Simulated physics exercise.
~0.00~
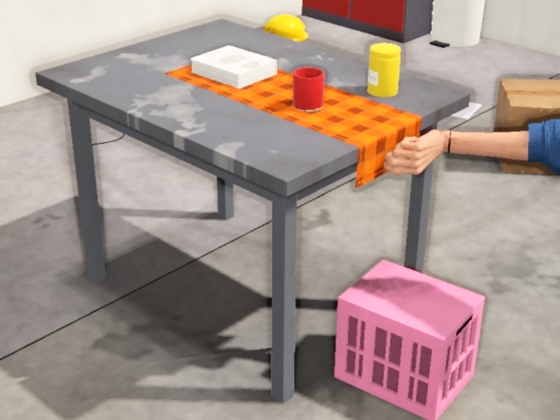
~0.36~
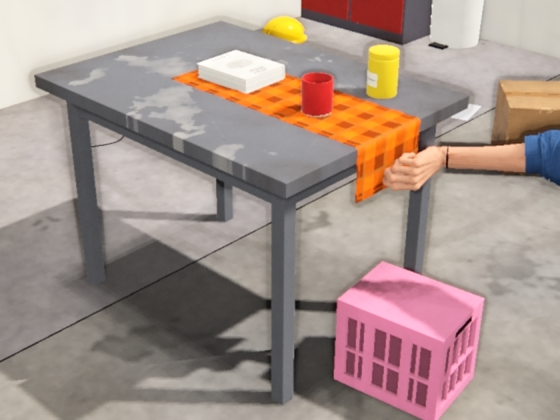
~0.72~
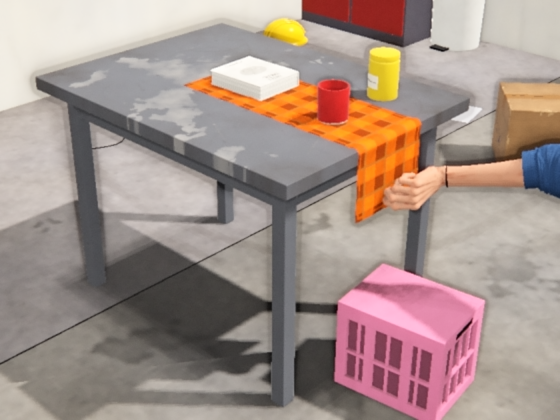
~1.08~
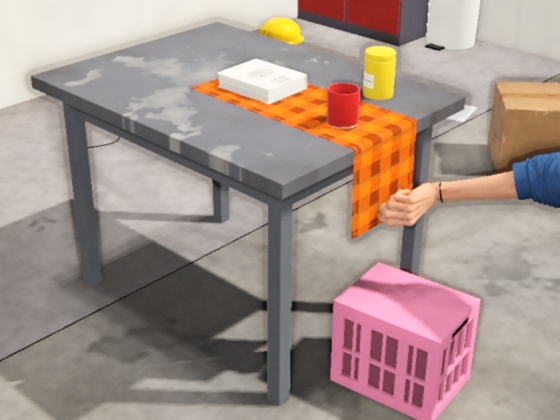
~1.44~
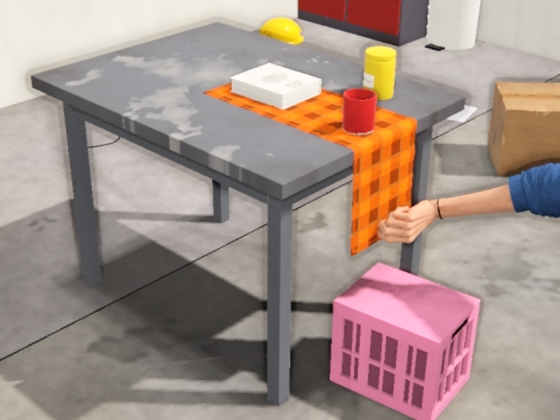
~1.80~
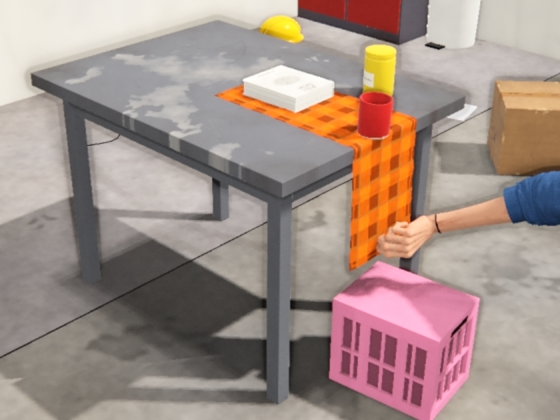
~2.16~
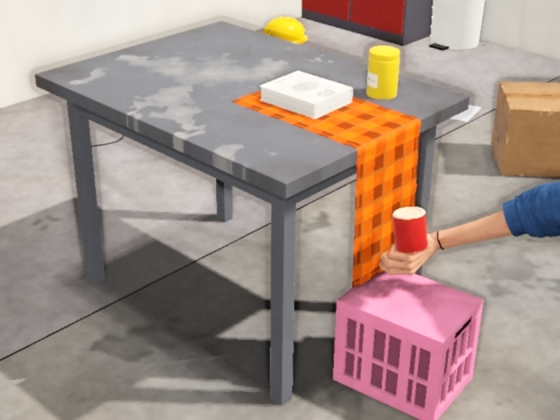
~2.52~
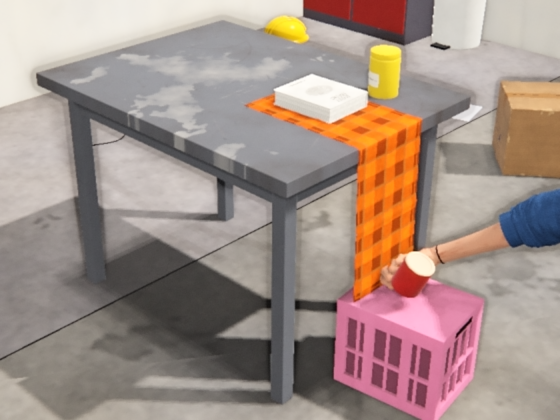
The video shows a hand pulling an orange checked cloth down over the edge of a gray table, carrying a white book and red mug along. The mug tips off and drops toward a pink crate below, while the yellow jar and book remain on the table.
